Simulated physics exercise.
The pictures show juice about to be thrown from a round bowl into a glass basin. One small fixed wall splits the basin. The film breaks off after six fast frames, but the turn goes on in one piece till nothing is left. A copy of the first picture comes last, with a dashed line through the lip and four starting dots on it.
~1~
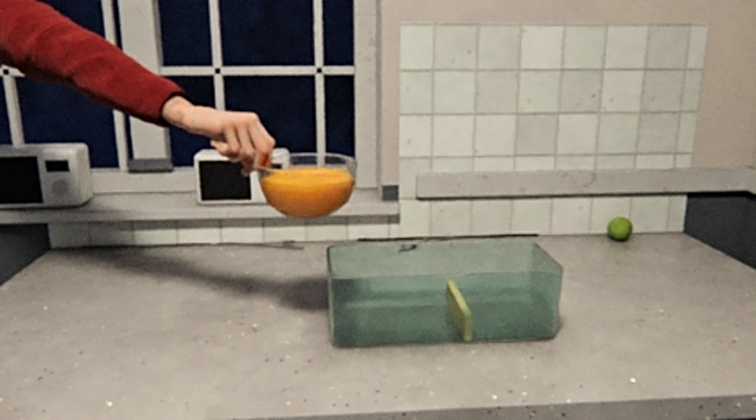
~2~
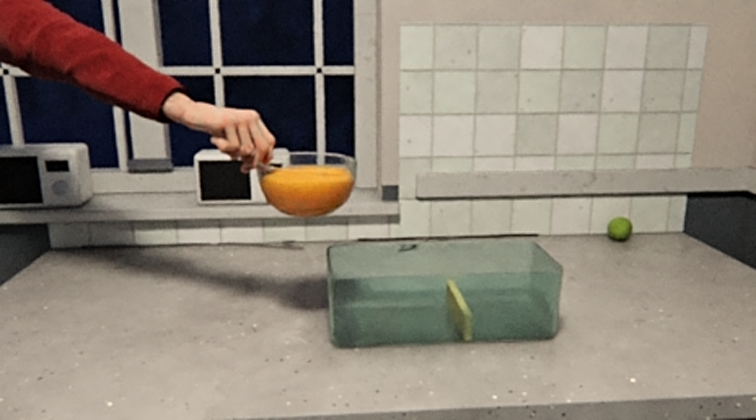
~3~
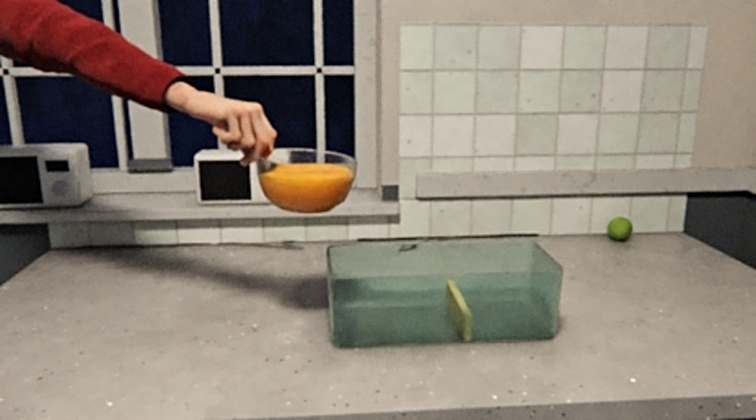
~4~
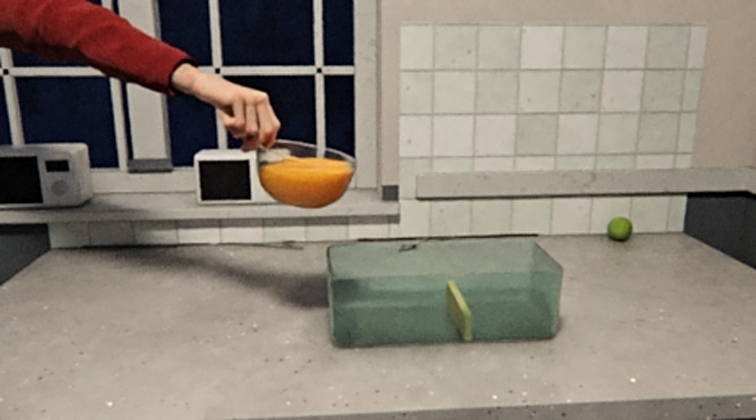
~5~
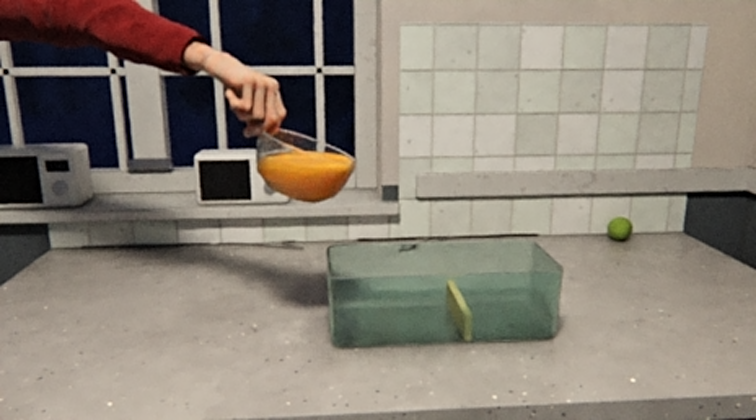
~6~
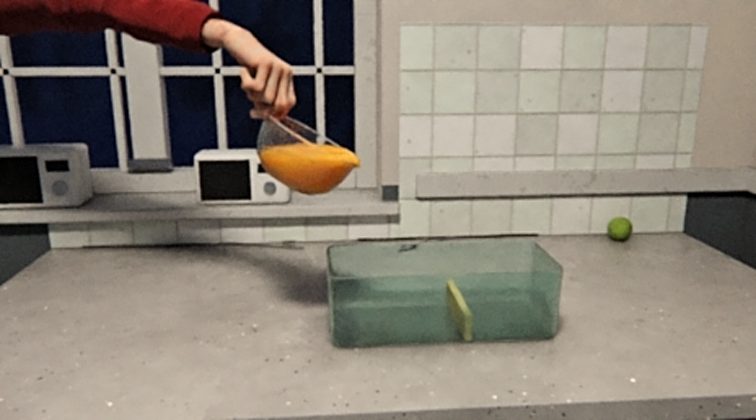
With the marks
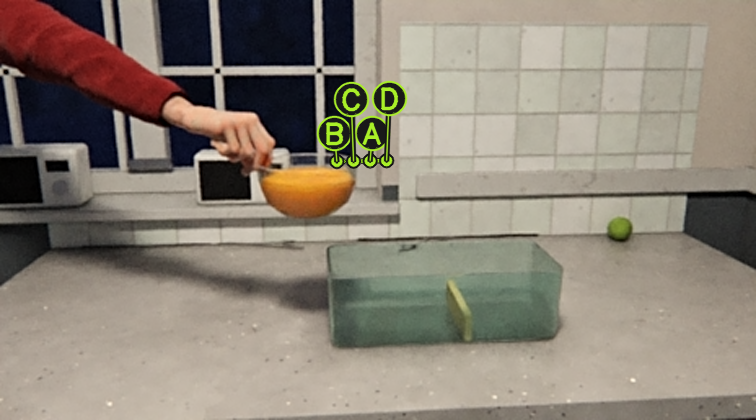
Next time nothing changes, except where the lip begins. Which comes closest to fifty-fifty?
The answer is spot D.
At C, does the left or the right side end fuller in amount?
The left one.
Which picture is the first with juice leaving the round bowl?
In picture 6.
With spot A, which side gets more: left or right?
The left side.
In lime, A at (370, 160); B at (336, 161); C at (353, 161); D at (386, 160).
If A is chosen, about 85 % ends left of the wall and 13 % right of it.
If B is chosen, about 90 % ends left of the wall and 8 % right of it.
If C is chosen, about 91 % ends left of the wall and 7 % right of it.
If D is chosen, about 45 % ends left of the wall and 53 % right of it.
